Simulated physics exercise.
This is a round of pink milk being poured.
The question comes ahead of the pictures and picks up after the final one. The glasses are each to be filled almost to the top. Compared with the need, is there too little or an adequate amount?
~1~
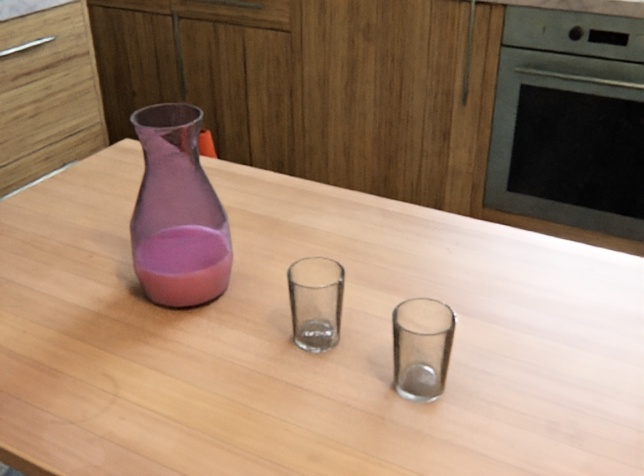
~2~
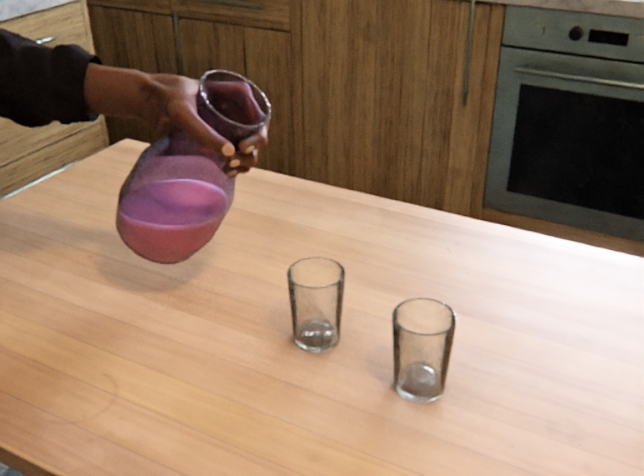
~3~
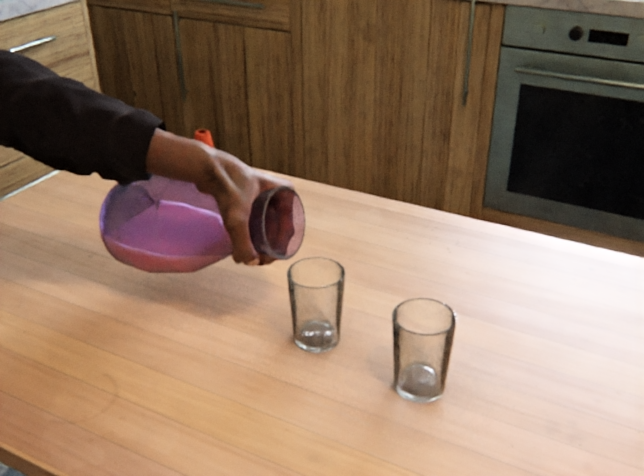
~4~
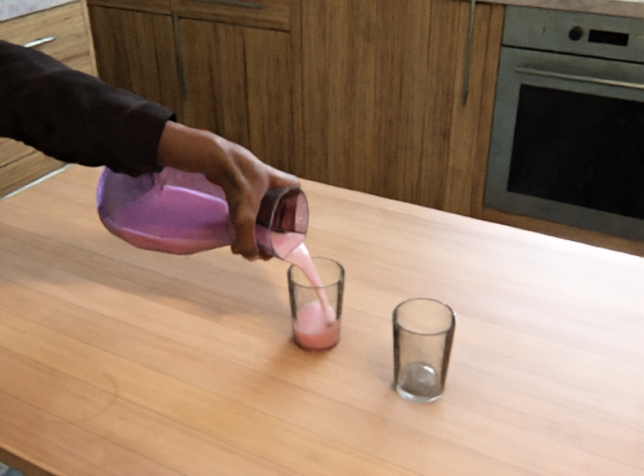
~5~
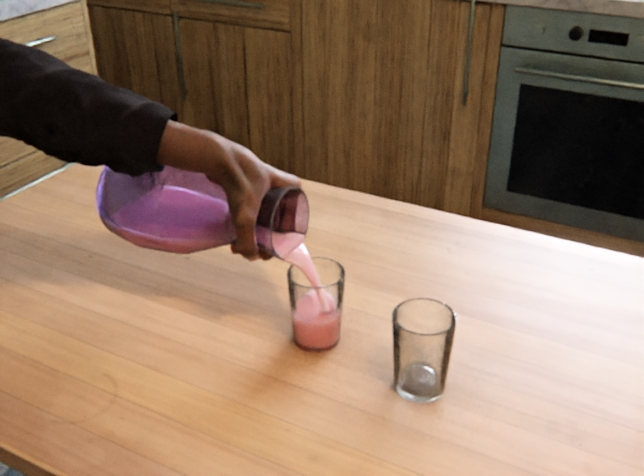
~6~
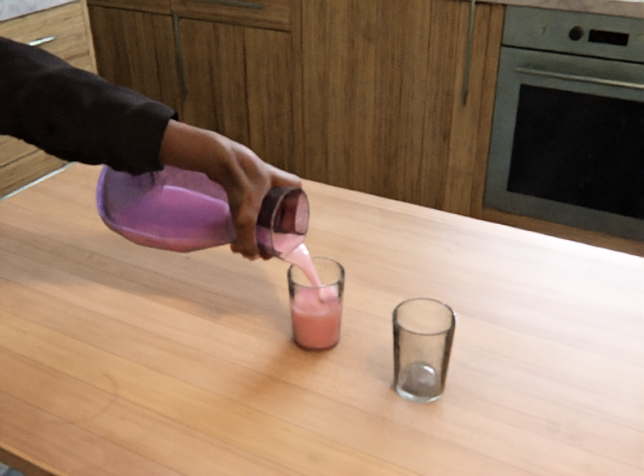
There is an adequate amount.
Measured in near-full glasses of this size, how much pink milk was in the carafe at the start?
I'd say around 3.0.
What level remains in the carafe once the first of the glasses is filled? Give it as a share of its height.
I'd put it near 15 in a hundred.
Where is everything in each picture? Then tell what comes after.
At the start; carafe (177, 204) about a quarter full; two glasses, the last at (422, 349), in the first picture.
A hand has the carafe; carafe (195, 167) tipped 35° with all of its load; the first is empty, in the second picture.
The carafe is tipped; carafe (205, 223) tipped 75° with all of its load; two glasses, the last at (422, 349), in the third picture.
The stream is running; carafe (207, 209) tipped 85° with nearly all of its load; the first is about a quarter full, in the fourth picture.
The stream is running; carafe (206, 207) tipped 85° with nearly all of its load; two glasses, the last at (422, 349), in the fifth picture.
The stream is running; carafe (207, 207) tipped 85° with about three quarters of its load; the first is about half full, in the sixth picture.
Shortly, the first is about three quarters full.
Then, the first is done and the carafe has about two thirds of its load.
At the finish, both are full and about a third of the pink milk is over.
